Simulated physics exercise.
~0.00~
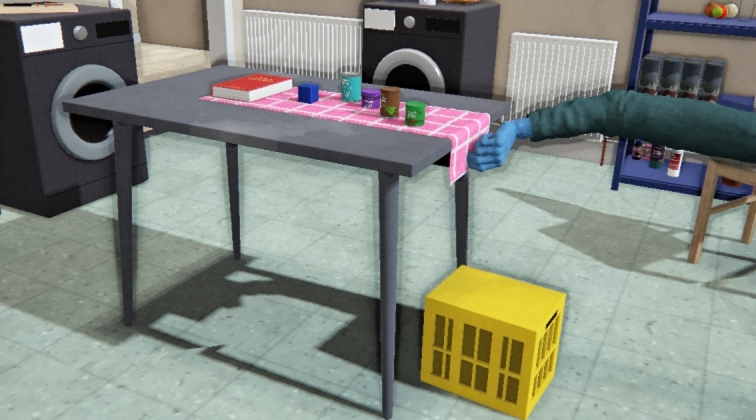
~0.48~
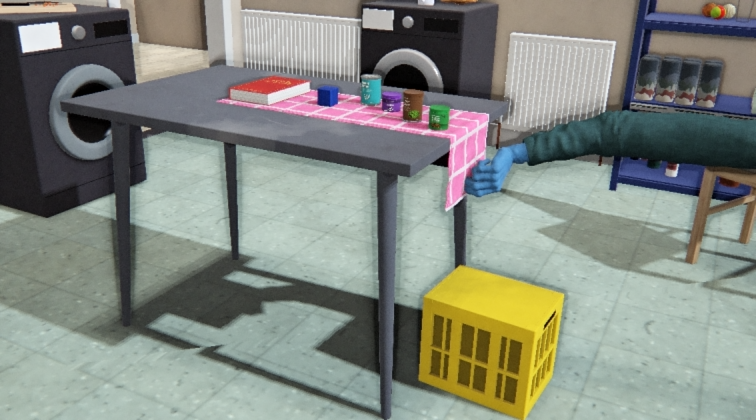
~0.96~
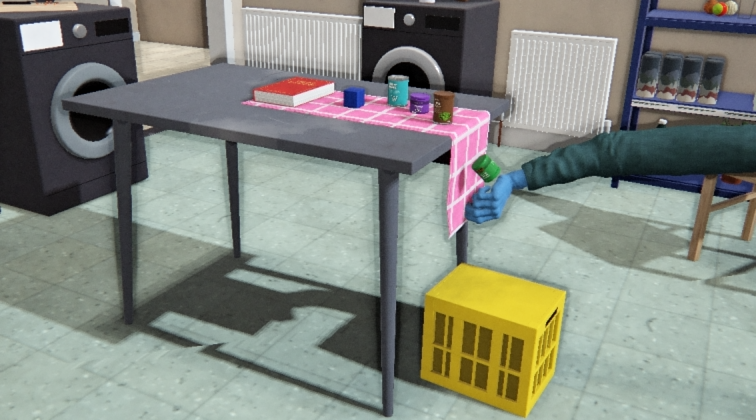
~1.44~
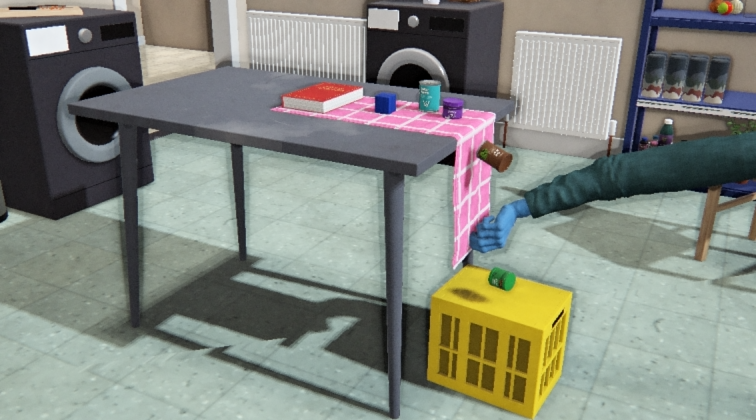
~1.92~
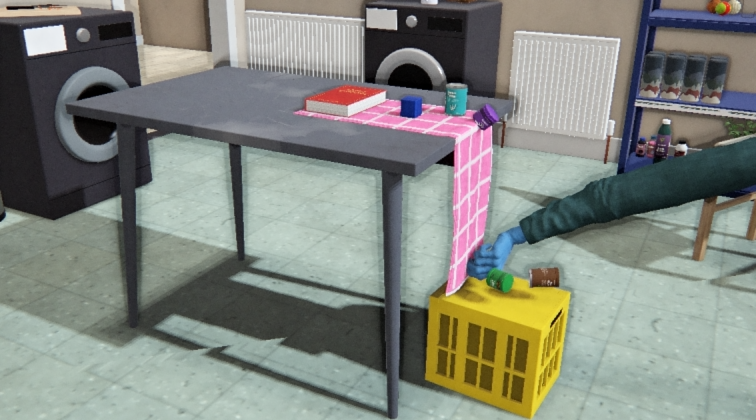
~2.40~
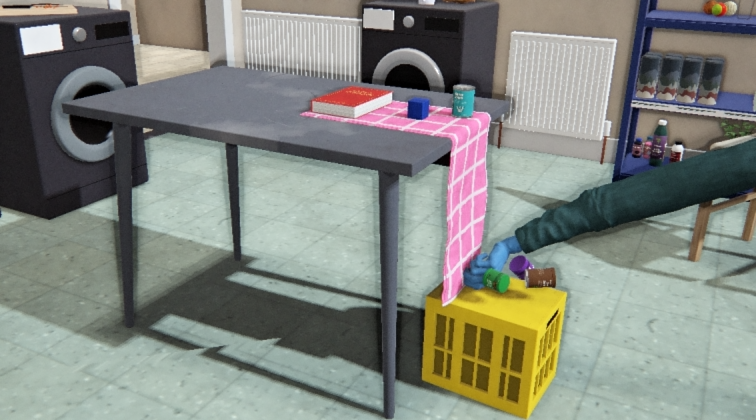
In a tiled laundry room with dark washing machines and white radiators, a slightly swaying view takes in a grey table. A pink checked runner on it holds a red book, a blue cube, and turquoise, purple, brown and green containers, with a yellow crate below its right end. A blue-gloved hand draws the cloth slowly rightward and down, carrying everything along. The green pot tips off the edge first and lands on the crate, followed by the brown can, then the purple pot. Finally the hand holds the hem at the crate, while the book, cube and turquoise can remain on the table.
